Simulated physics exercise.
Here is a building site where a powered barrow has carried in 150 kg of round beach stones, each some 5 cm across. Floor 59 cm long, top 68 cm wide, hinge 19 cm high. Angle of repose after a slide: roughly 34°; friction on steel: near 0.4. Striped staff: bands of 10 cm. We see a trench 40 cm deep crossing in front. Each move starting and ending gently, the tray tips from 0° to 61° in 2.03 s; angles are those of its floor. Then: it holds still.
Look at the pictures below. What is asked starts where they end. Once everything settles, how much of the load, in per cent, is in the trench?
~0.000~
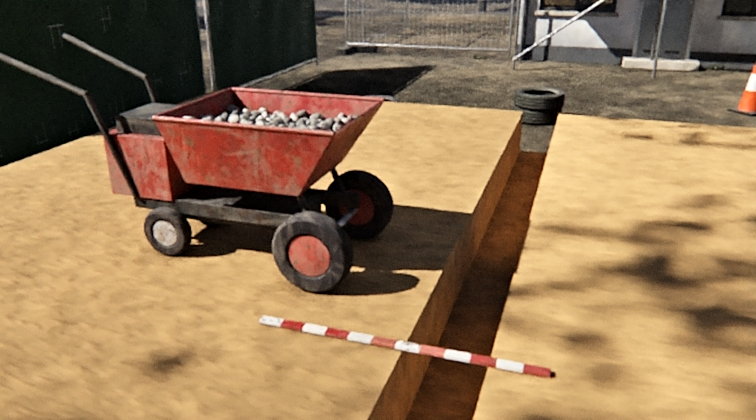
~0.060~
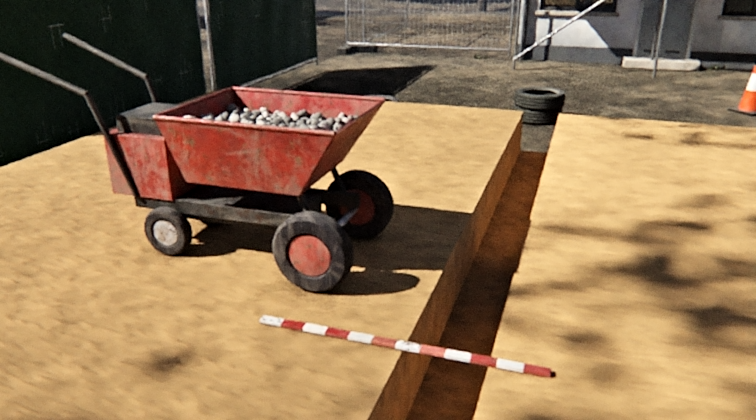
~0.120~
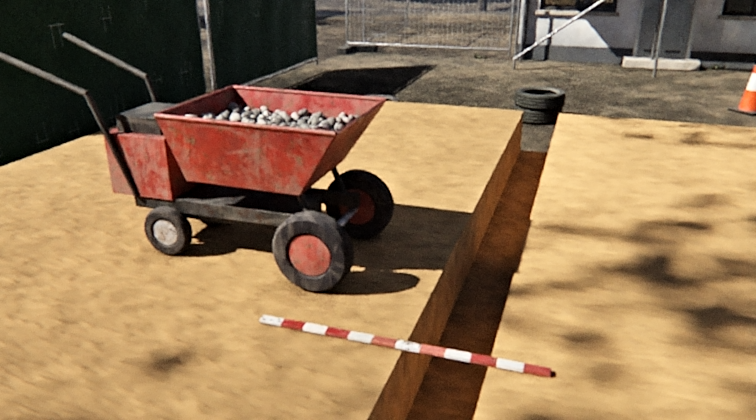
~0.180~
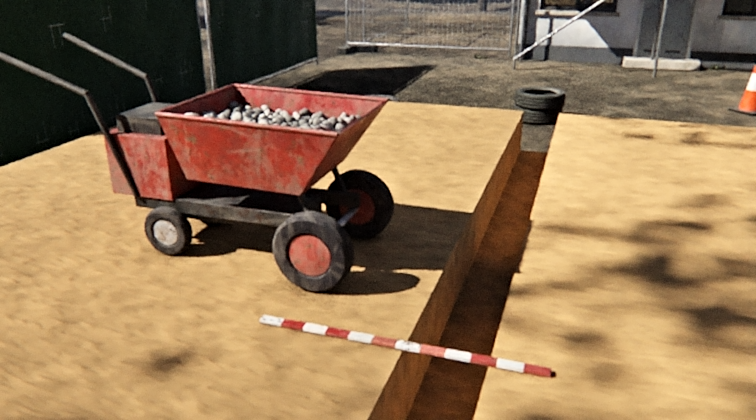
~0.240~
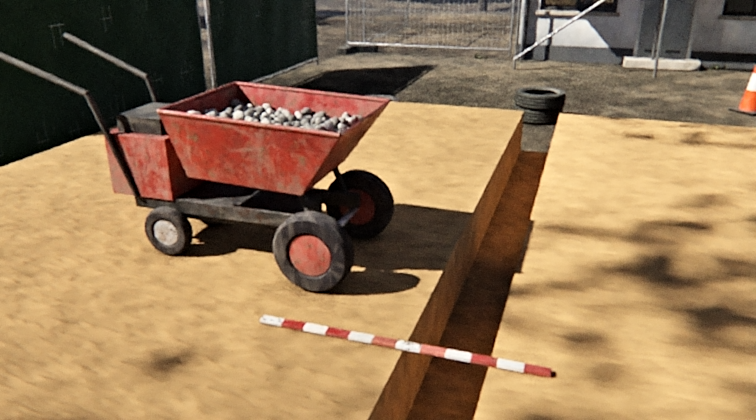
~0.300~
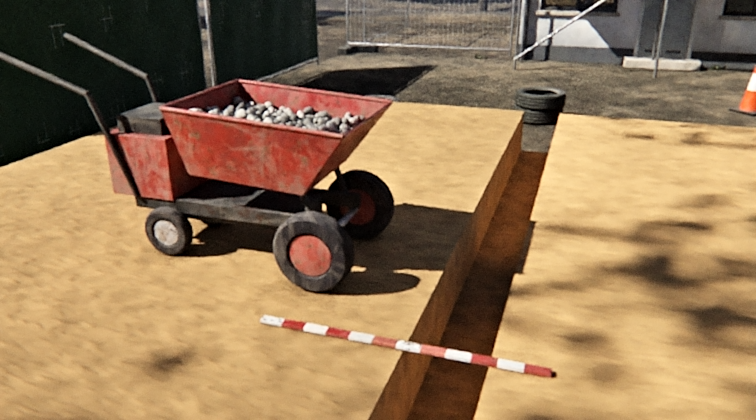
Once it settles, about 66 per cent of the load is there.
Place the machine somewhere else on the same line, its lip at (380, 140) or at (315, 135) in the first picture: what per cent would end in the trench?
It'd be around 30 per cent and after that around 75 per cent.
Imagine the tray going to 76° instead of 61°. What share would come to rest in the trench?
Roughly 80%.
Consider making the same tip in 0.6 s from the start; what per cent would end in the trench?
Near 40 per cent.
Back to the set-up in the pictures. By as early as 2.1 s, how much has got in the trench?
Close to 25 per cent has got there by then.
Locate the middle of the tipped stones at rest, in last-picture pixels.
Near (479, 339).
After 1.5 s the floor is at 51°; 100 % in the tray; the foremost stones are at (434, 201).
After 2.1 s the floor is at 61°; 70 % in the tray, 25 % in the trench, 5 % past the trench; the foremost stones are at (565, 297).
After 2.5 s the floor is at 61°; 51 % in the tray, 39 % in the trench, 10 % past the trench; the foremost stones are at (636, 302).
After 4.4 s the floor is at 61°; 24 % in the tray, 66 % in the trench, 10 % past the trench; the foremost stones are at (693, 296).
